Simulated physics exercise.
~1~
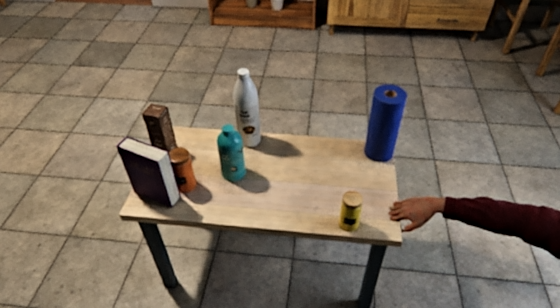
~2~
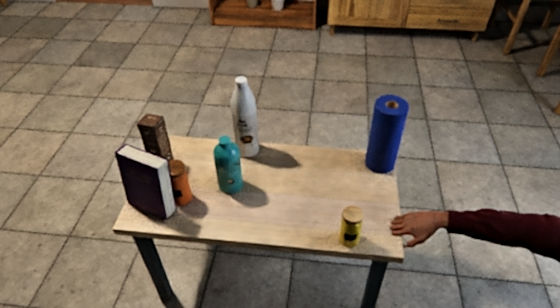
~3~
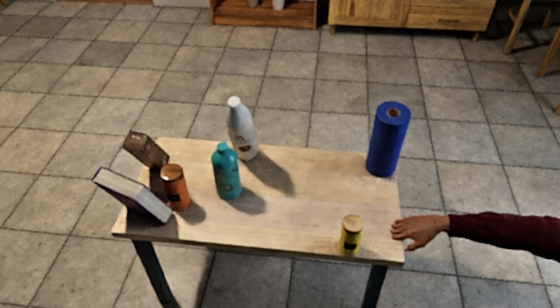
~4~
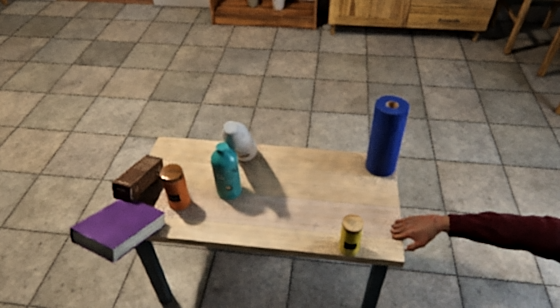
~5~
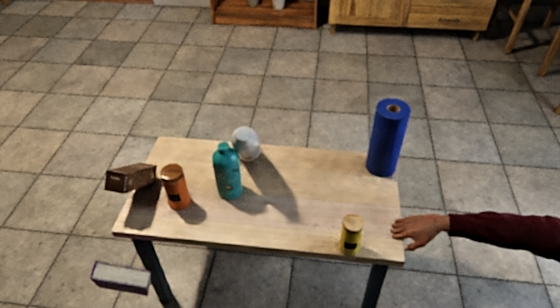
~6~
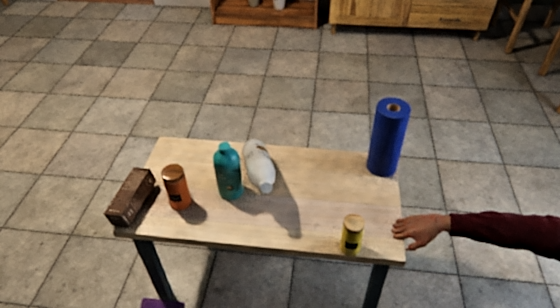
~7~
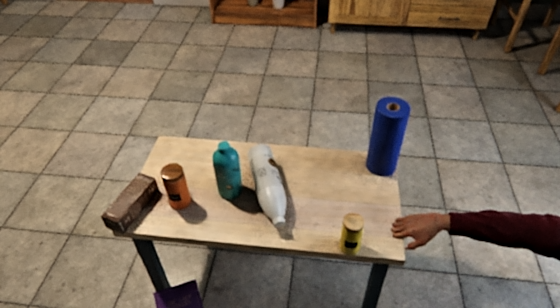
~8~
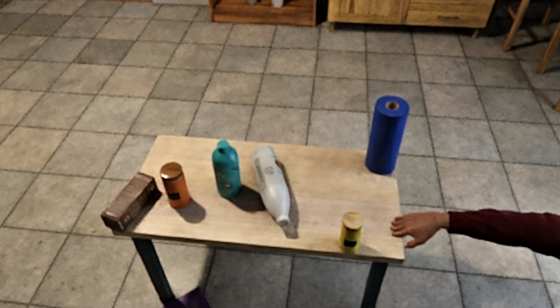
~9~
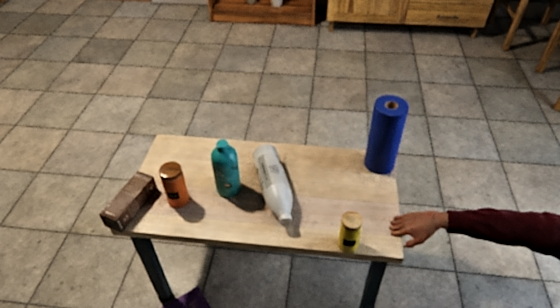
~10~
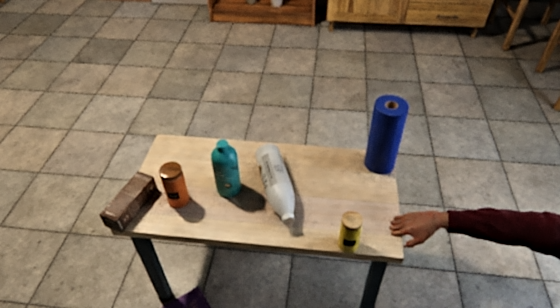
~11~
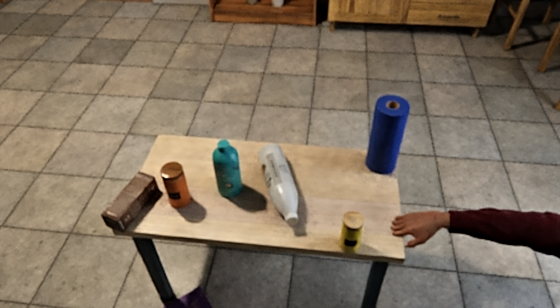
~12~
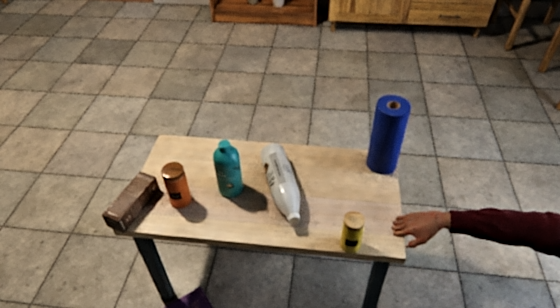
In this clip, a hand rests by a light wooden table as it jolts towards the viewer; a purple book tips off the left front edge to the floor, a brown carton and white bottle topple, and the blue roll, turquoise bottle and two jars stay standing.
